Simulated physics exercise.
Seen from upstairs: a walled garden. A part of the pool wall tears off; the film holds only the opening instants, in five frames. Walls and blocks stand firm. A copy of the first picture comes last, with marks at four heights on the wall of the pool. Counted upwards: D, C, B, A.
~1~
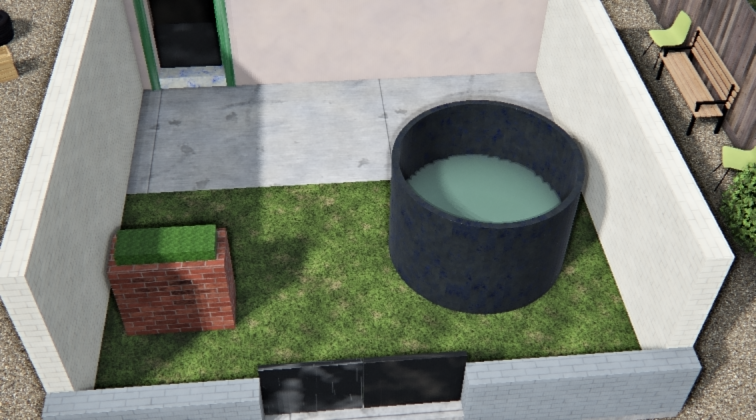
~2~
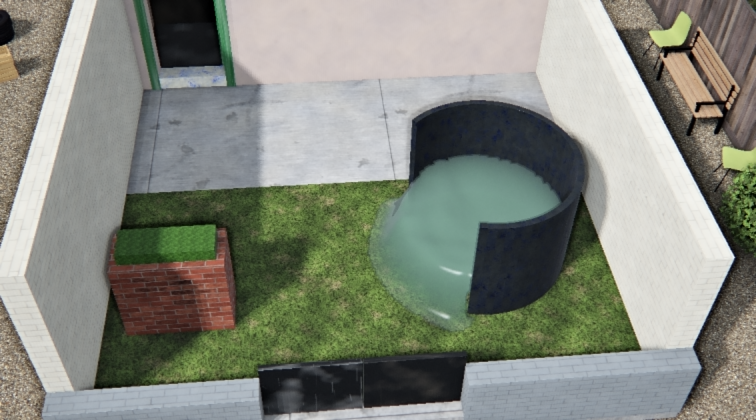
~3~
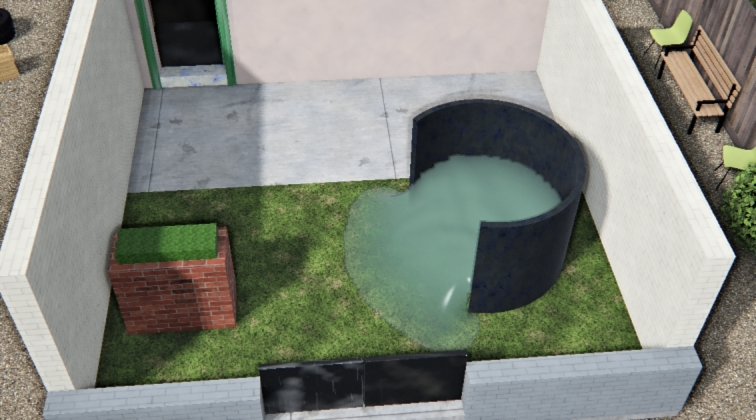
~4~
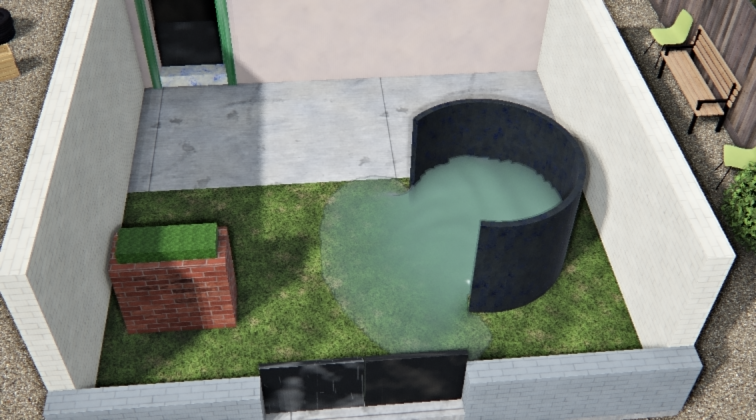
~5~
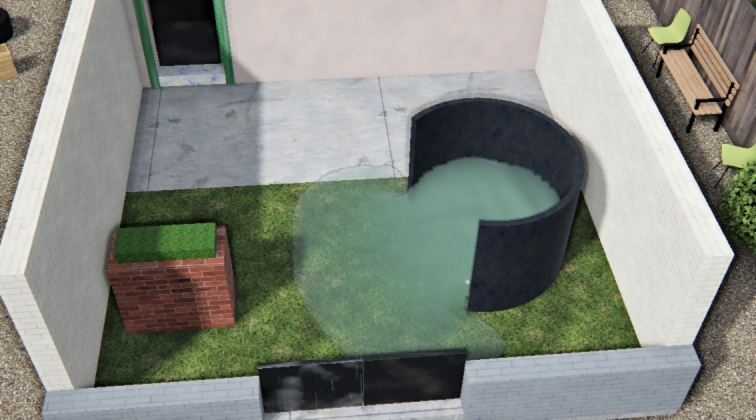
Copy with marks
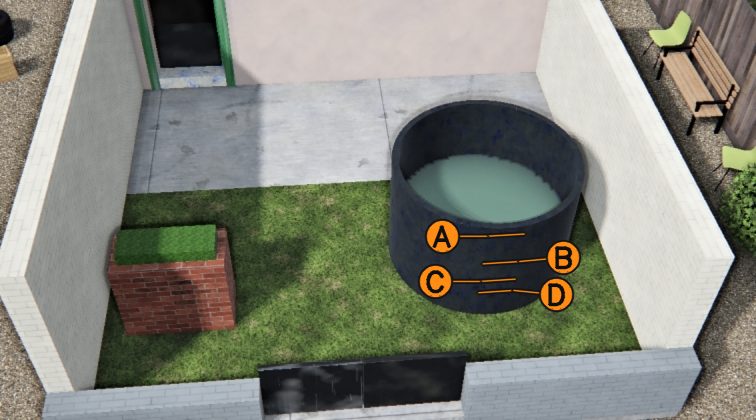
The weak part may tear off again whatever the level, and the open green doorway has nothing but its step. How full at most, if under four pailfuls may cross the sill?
Level B just does it.
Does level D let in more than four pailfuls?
No.
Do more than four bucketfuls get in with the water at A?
Yes.
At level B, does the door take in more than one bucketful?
Yes, it does.
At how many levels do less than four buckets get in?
Three of them.
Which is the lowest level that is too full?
That would be A.
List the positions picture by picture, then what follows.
In the first frame, water in the pool at rest, its middle at (480, 210); foot of the green doorway at (194, 87); shut gate at (363, 367).
In the second frame, front seen at (464, 323), 2 % of the ground wet.
In the third frame, front seen at (420, 322), 6 % of the ground wet.
In the fourth frame, front seen at (349, 191), 10 % of the ground wet.
In the fifth frame, front seen at (322, 188), 15 % of the ground wet.
On the marked copy, A at (505, 235); B at (500, 262); C at (497, 280); D at (495, 291); from the bottom up D, C, B, A.
With A, about 13 bucketfuls get in.
With B, a bucket or two gets in.
With C, nothing gets over.
With D, nothing gets over.
